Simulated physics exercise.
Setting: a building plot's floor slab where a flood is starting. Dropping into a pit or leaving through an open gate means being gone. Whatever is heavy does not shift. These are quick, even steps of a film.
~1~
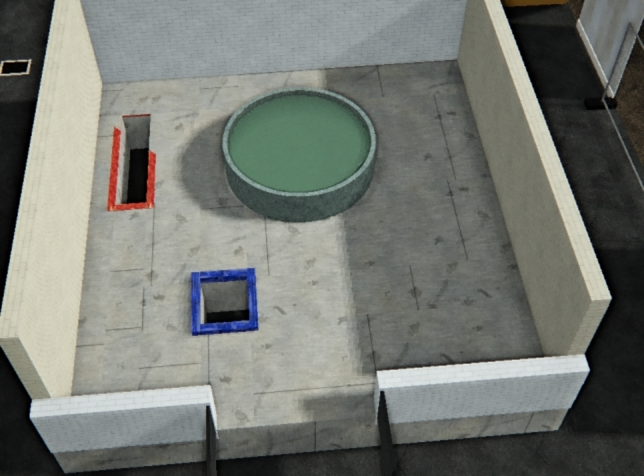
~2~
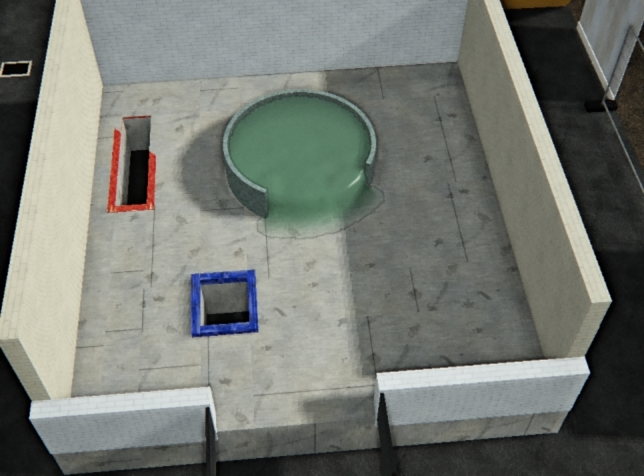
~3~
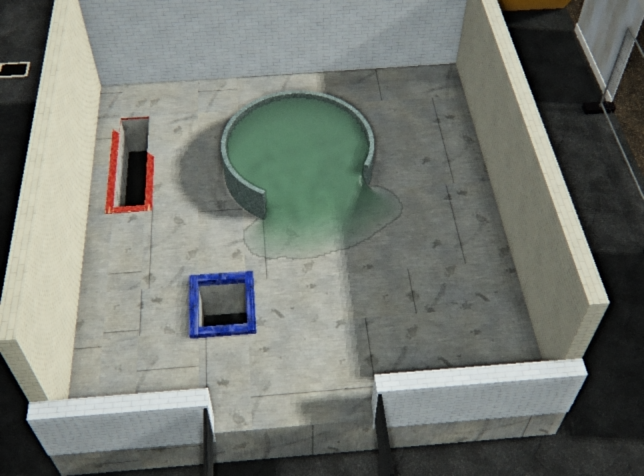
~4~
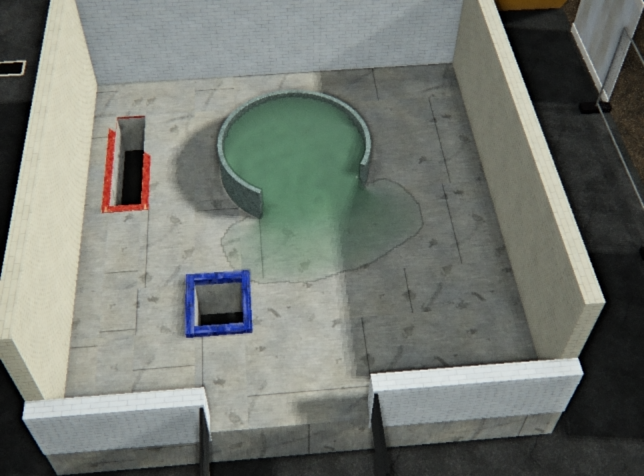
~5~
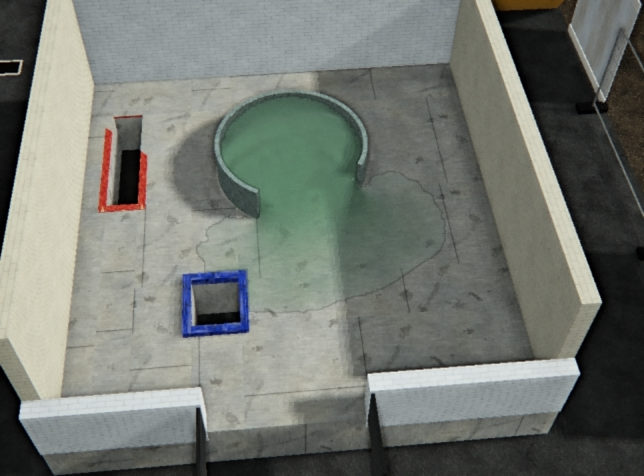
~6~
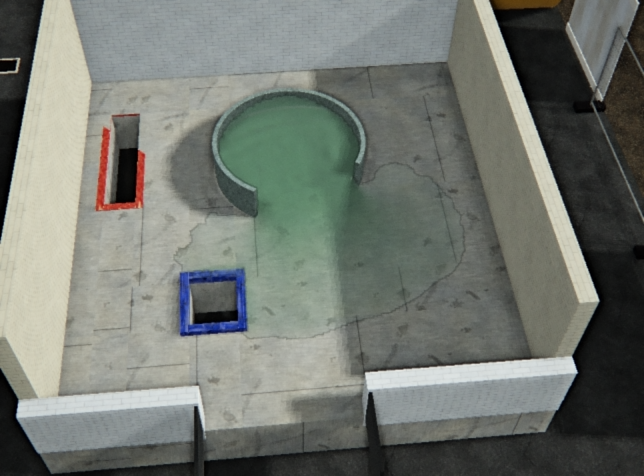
The footage shows a round tank of green liquid standing whole on a walled slab, then opening at its front, the liquid pouring out and spreading in a widening, thinning sheet across the floor around the blue-edged square pit.
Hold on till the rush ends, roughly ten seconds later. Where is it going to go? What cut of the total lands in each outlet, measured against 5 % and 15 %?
Result: The gate is going to swallow a share past fifteen per cent; the blue pit is going to swallow a share short of five per cent; the red pit is going to swallow a share short of five per cent.
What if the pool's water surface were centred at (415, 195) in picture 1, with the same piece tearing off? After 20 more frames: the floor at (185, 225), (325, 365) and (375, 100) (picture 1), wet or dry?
Going through the three spots, I'd say high and dry, swamped, high and dry.
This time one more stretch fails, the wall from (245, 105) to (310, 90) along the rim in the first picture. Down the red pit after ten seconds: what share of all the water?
That would be red at 40 percent.
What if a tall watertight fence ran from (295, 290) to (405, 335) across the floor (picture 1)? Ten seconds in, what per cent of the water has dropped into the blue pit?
Result, blue pit: Some 6 percent of the total.
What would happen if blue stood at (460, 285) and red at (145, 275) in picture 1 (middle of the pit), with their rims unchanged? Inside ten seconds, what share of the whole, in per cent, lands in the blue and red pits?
The blue pit takes around 6 percent, while the red pit takes around 6 percent.
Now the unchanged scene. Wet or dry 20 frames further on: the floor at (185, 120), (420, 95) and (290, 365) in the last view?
Point 1: Unwetted; point 2: Unwetted; point 3: Inundated.
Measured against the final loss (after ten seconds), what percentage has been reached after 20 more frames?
Near 45 in a hundred.
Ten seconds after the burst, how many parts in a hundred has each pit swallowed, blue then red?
In order, near 0 and 0 in a hundred.
A moment on, water covers 35 % of the floor; the gate 1 %, the blue pit 0 %, the red pit 0 %.
Next, water covers 40 % of the floor; the gate 7 %, the blue pit 1 %, the red pit 0 %.
Then, water covers 40 % of the floor; the gate 20 %, the blue pit 1 %, the red pit 0 %.
Later, water covers 50 % of the floor; the gate 33 %, the blue pit 1 %, the red pit 0 %.
In the end, water covers 75 % of the floor; the gate 46 %, the blue pit 1 %, the red pit 0 %.
